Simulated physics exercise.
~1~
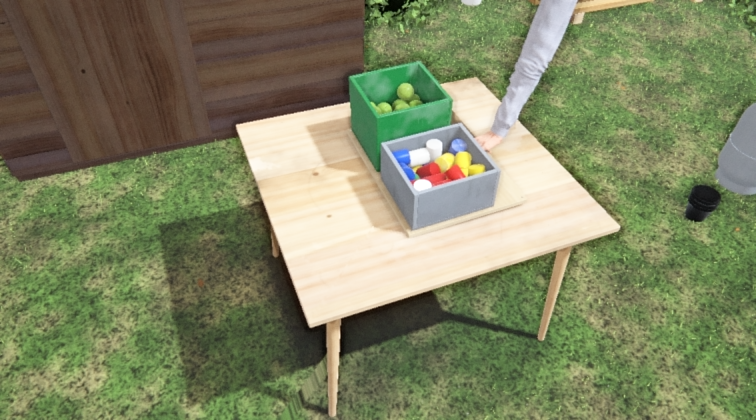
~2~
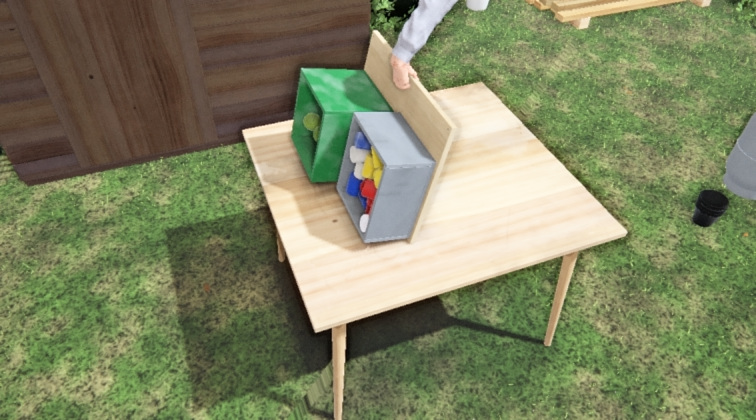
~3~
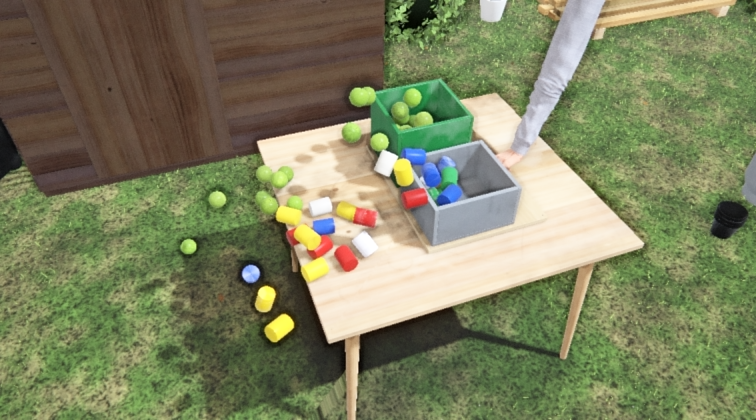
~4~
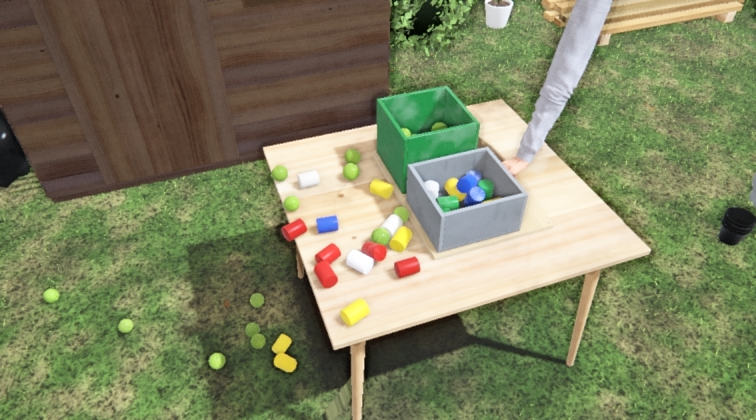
A hand in a pale grey sleeve grips the right edge of a board on a light wooden table, seen from above on a lawn beside a brown wooden wall. On the board stand a green tub of green apples and, nearer, a grey tub of red, yellow, blue and white jars. The hand lifts the board steeply, tipping both tubs to the left. It lowers the board again as apples and jars tumble across the table and over its left edge. Finally both tubs stand upright, still partly filled, with spilled goods scattered over table and grass.
